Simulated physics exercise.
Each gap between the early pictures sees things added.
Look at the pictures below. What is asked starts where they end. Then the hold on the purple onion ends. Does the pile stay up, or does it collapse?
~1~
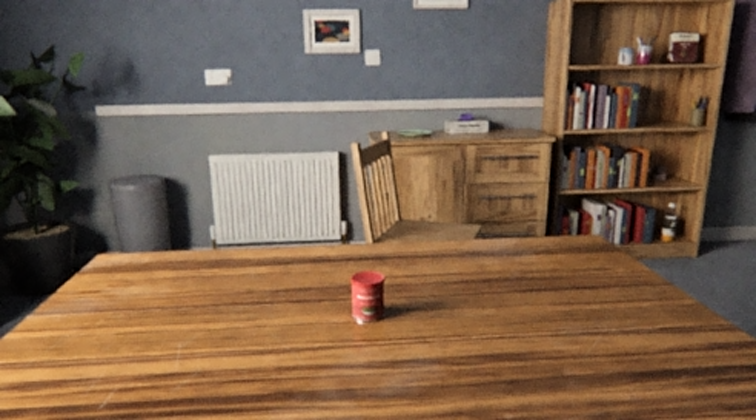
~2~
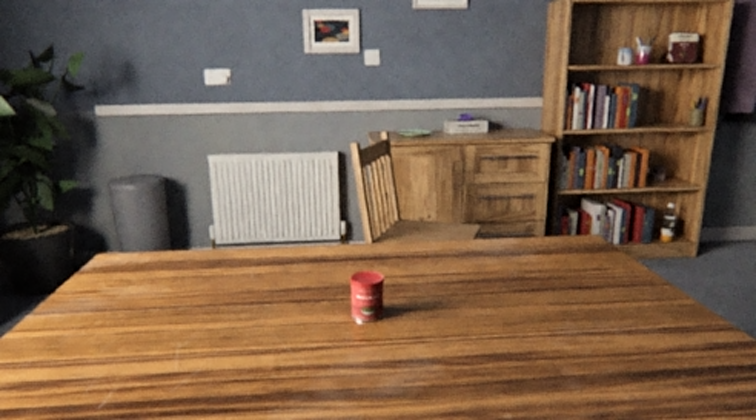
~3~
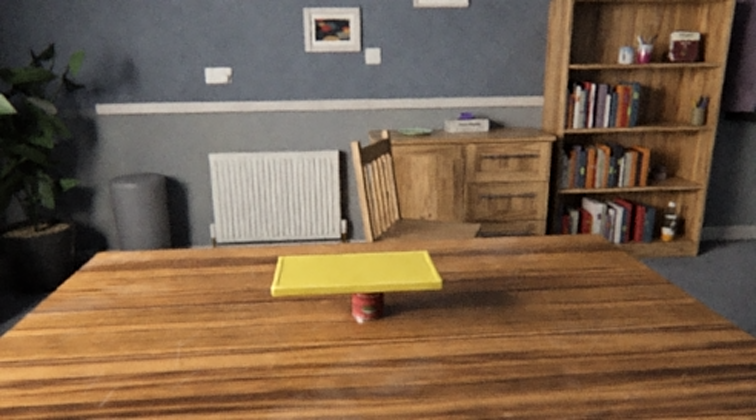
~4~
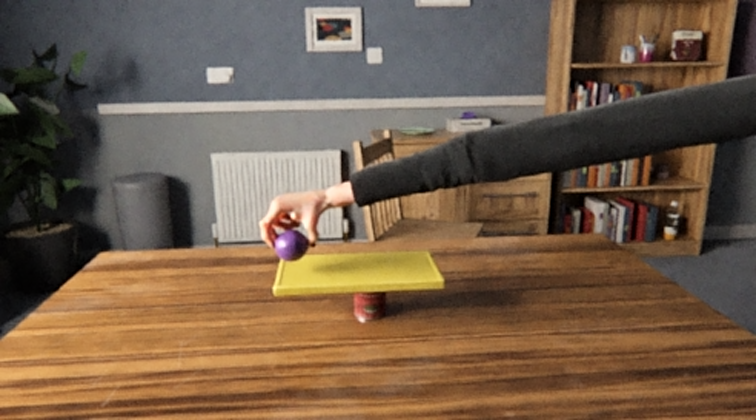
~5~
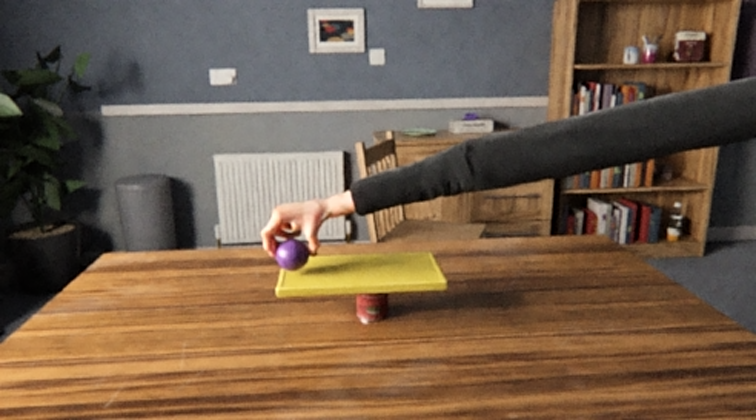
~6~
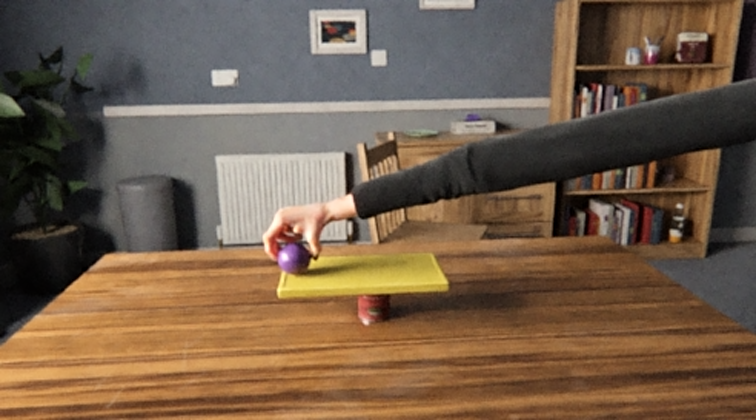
Looks to me like it is not stable after that.
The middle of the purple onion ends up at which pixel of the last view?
End position in the final view: Approximately (234, 310).
Then, 0.30 s later than the last frame, purple onion now fallen; yellow lid tilted by 35°.
Then, 0.50 s later than the last frame, yellow lid tilted by 27°.
When it is over, fallen, purple onion; moved from the start, yellow lid; red tin as before. End places, in pixels of the last picture, purple onion near (233, 310). The stack loses its balance.
